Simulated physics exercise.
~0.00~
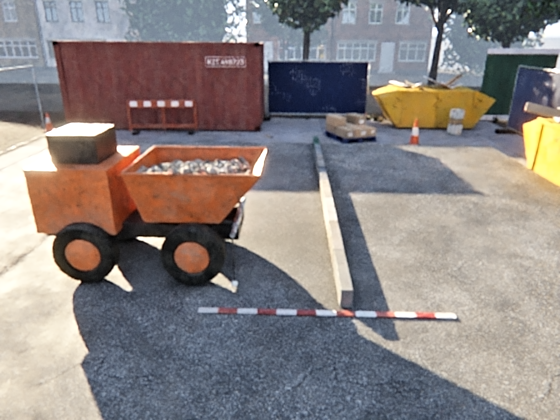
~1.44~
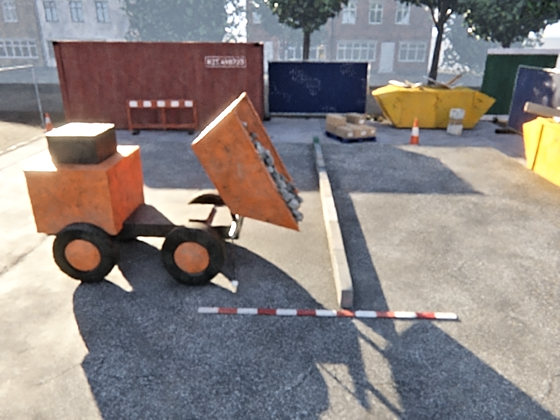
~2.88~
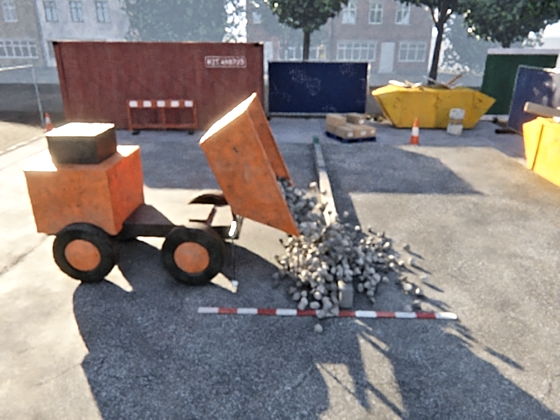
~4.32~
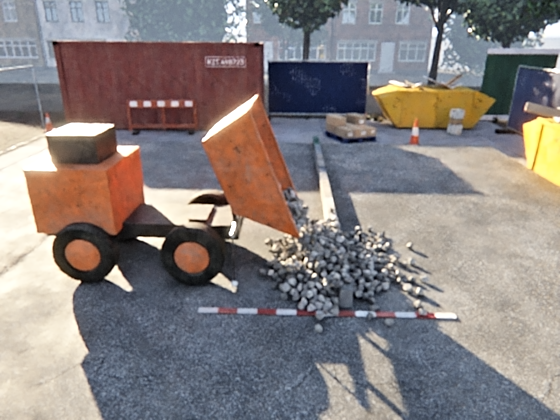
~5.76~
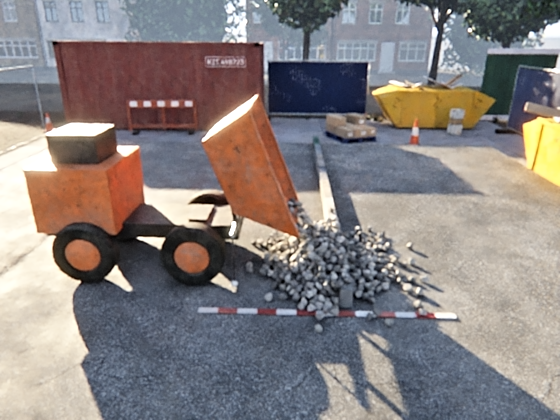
The footage shows an orange dumper on a paved yard tipping its skip steeply to the right, so that grey stones slide out and pile up across a low kerb behind a red and white striped staff. The skip stays raised, with most stones heaped beneath its lip.
